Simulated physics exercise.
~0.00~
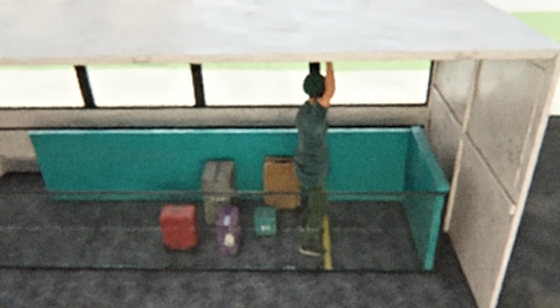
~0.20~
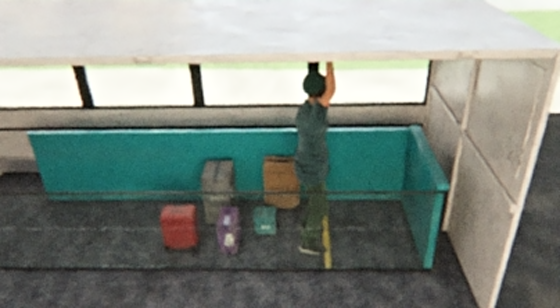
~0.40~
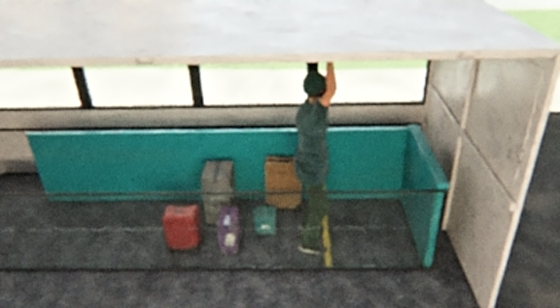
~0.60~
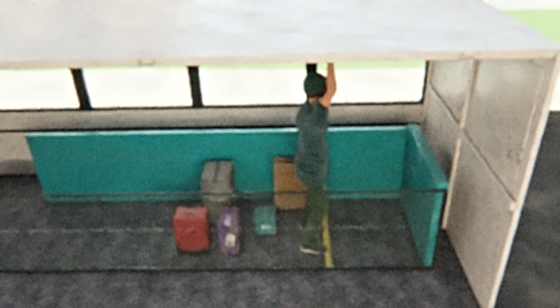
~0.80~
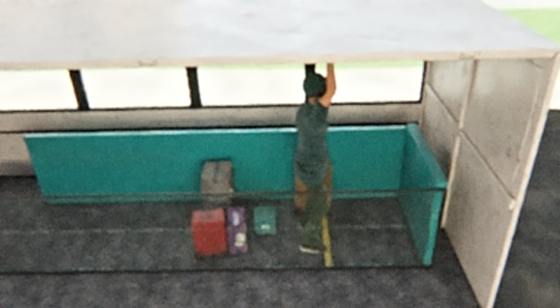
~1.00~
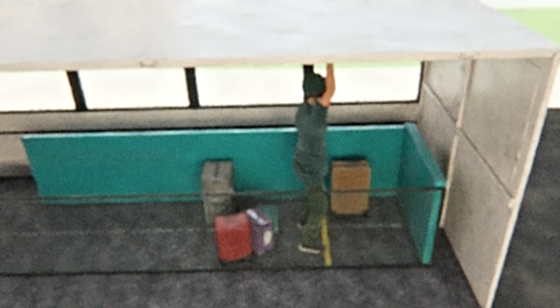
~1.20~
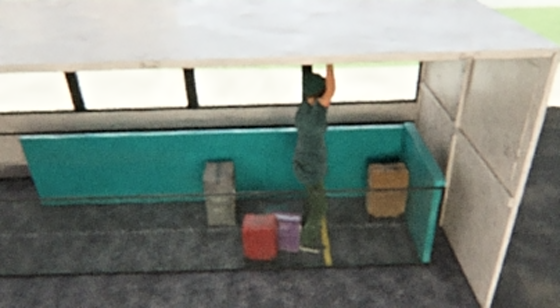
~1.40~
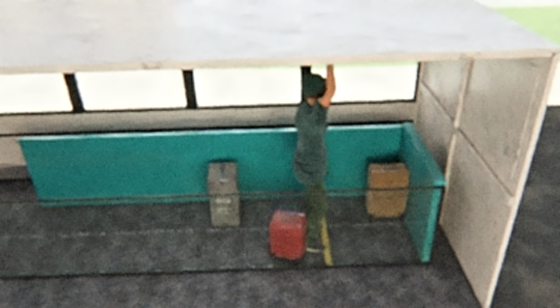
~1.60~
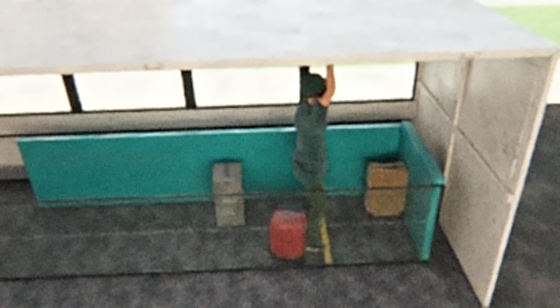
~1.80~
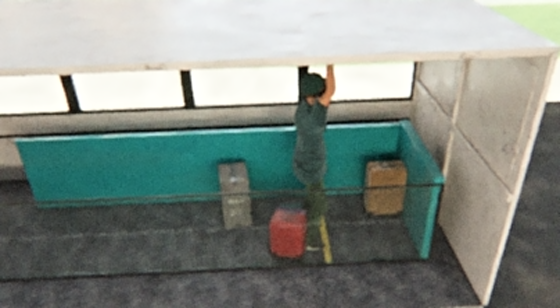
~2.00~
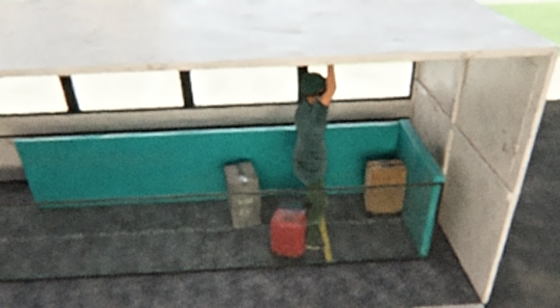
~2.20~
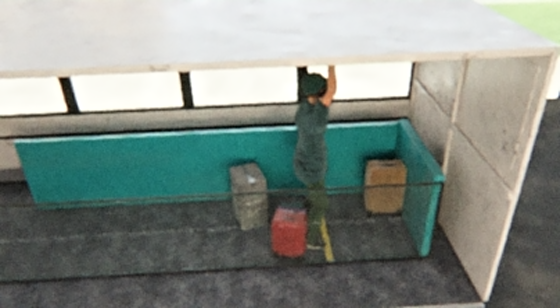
A red case, a brown case, a purple carton, a small teal tub and a grey bag stand upright in a tram bay with teal panels, seen from slightly above. A person in dark clothes holds on overhead beside a yellow line and stays still. The red and brown cases begin sliding right, the brown one passing behind the person and crossing the line. The red case pushes up to the carton, and carton and tub shift right until hidden from view. The red case stops short of the line, while the grey bag creeps right, still upright and short of it.
